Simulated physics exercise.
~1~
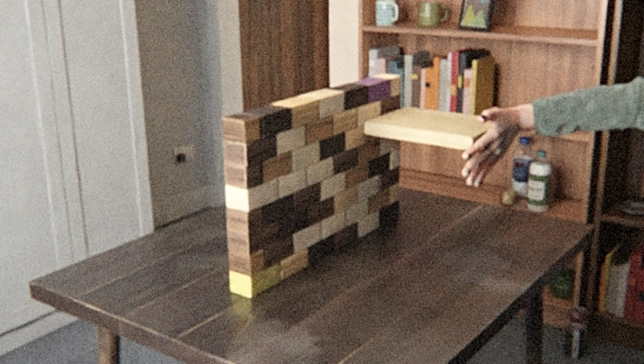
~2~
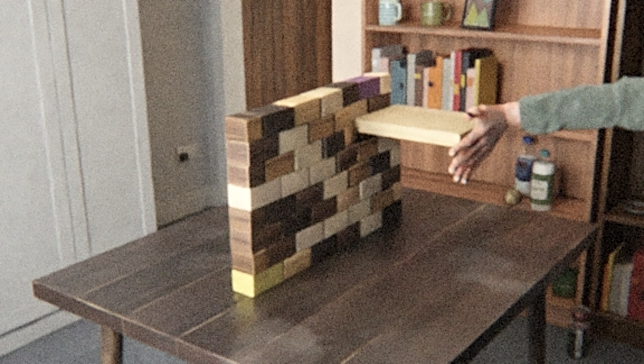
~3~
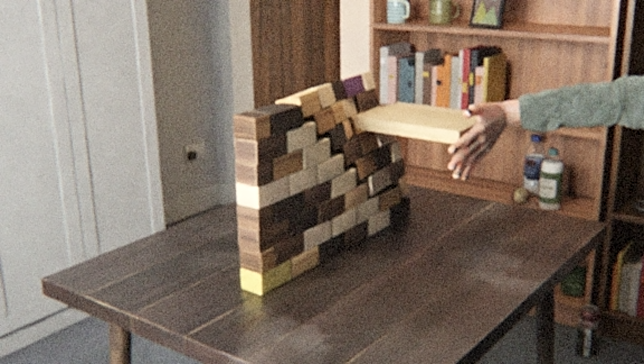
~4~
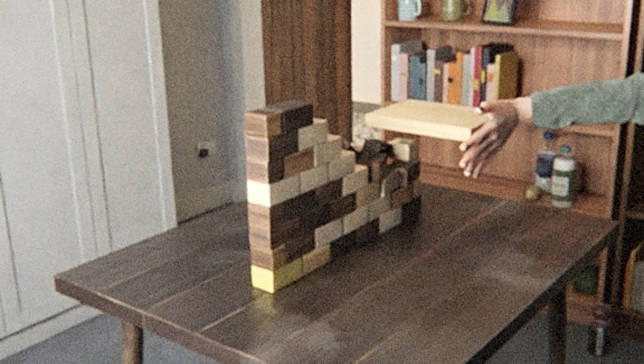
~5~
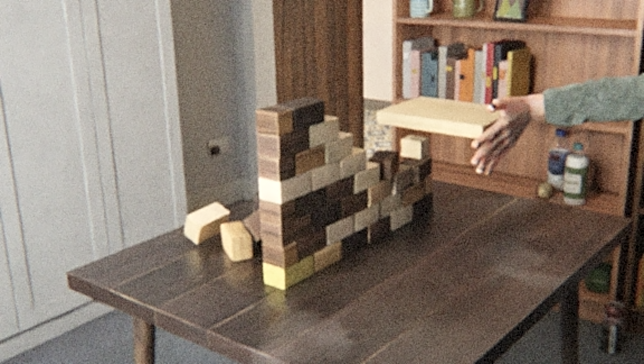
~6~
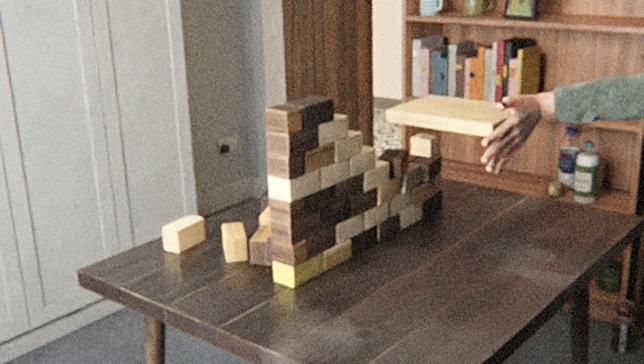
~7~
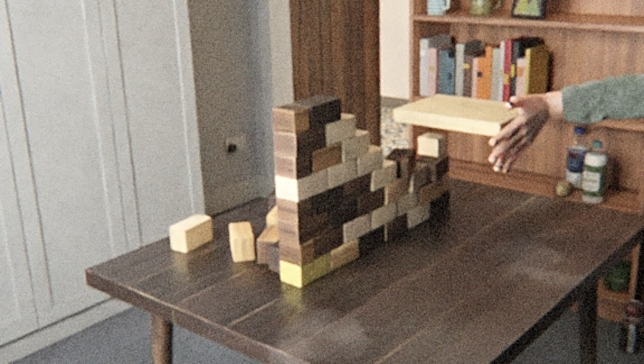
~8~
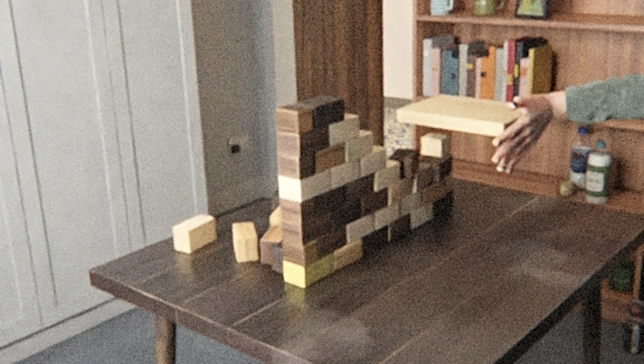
To begin with, a one-layer wall of wooden blocks in dark, tan and cream tones stands on a dark table, while a hand at the right holds a long pale board level against its upper part. The board pushes left, and the upper blocks there, including a purple one, shift and twist. They then topple away behind the wall, leaving a jagged slope down from the tall left end. Pale blocks tumble onto the table at the left and settle. Finally the board hangs still, most of the wall stands, and the yellow block remains at its base.
